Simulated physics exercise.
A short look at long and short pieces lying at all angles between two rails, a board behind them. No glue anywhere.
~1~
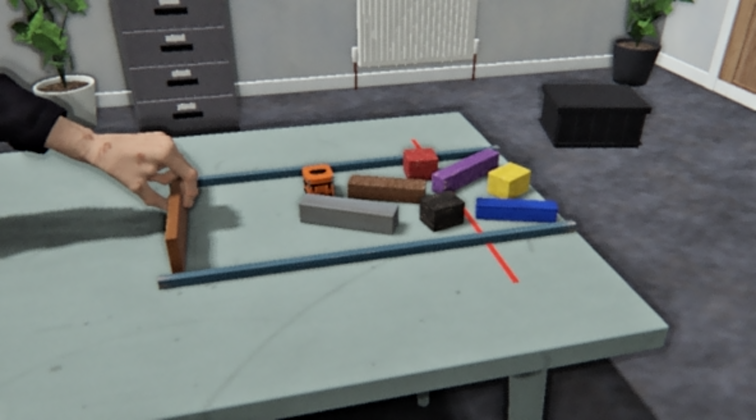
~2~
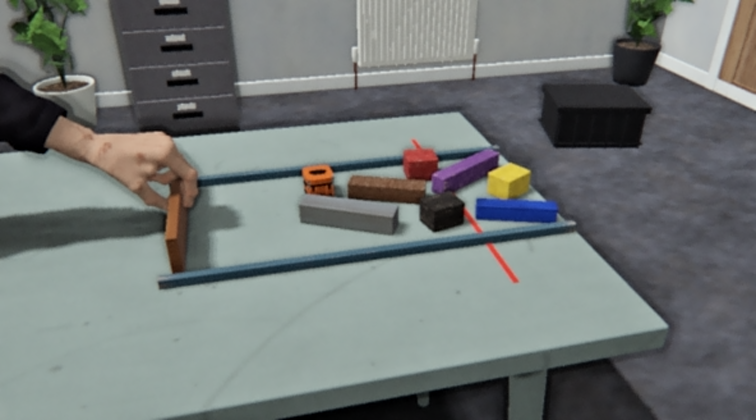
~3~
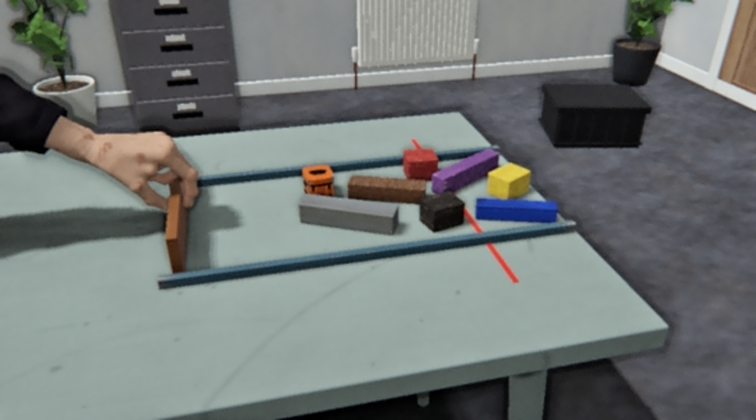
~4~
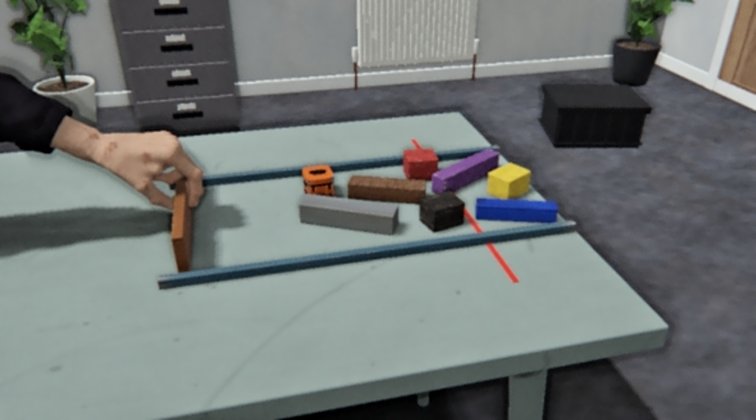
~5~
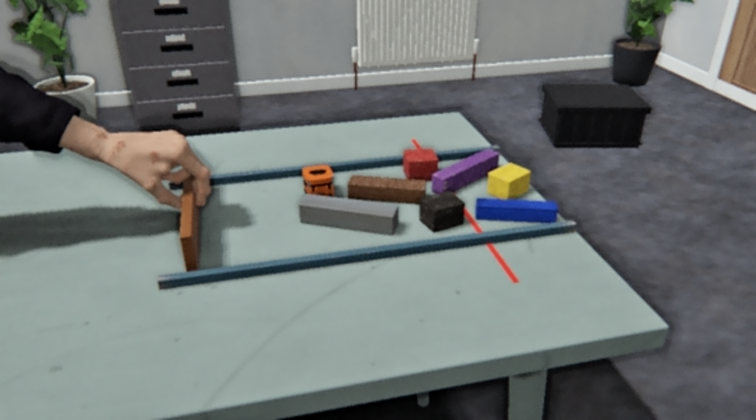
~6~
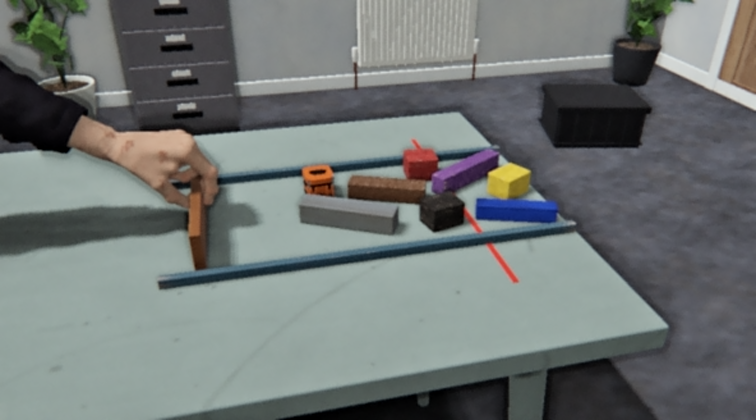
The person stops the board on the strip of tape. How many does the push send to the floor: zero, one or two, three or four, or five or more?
Outcome: The number that fall off is one or two.
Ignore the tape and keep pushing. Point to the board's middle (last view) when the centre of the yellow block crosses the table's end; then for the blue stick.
For the yellow block at (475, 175), for the blue stick at (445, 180).
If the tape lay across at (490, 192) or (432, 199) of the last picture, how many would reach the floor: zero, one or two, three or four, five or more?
For each place: Three or four; no fall at all.
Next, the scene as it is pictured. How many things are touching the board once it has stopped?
In contact: 2.
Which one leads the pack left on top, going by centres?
That is the purple bar.
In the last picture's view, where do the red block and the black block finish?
First (474, 158), then (515, 210).
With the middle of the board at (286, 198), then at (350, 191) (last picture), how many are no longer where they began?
The counts are 0 and 4.
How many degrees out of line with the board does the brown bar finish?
Roughly 10° out of line.
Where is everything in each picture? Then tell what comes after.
In the first picture, yellow block (509, 182); blue stick (516, 210); purple bar (467, 172); board (179, 210); tape (454, 196).
In the second picture, blue stick (516, 211); brown bar (387, 190).
In the third picture, purple bar (467, 172); red block (420, 165).
In the fourth picture, yellow block (509, 182); black block (442, 212).
In the fifth picture, blue stick (516, 211); board (191, 209).
In the sixth picture, yellow block (509, 182); blue stick (516, 211); purple bar (467, 172); board (199, 208); tape (454, 196).
Soon after, none off yet; yellow block at rest near (509, 182); blue stick at rest near (516, 211); purple bar at rest near (467, 172).
In the end, the number that fall off is one or two; gone, blue stick.
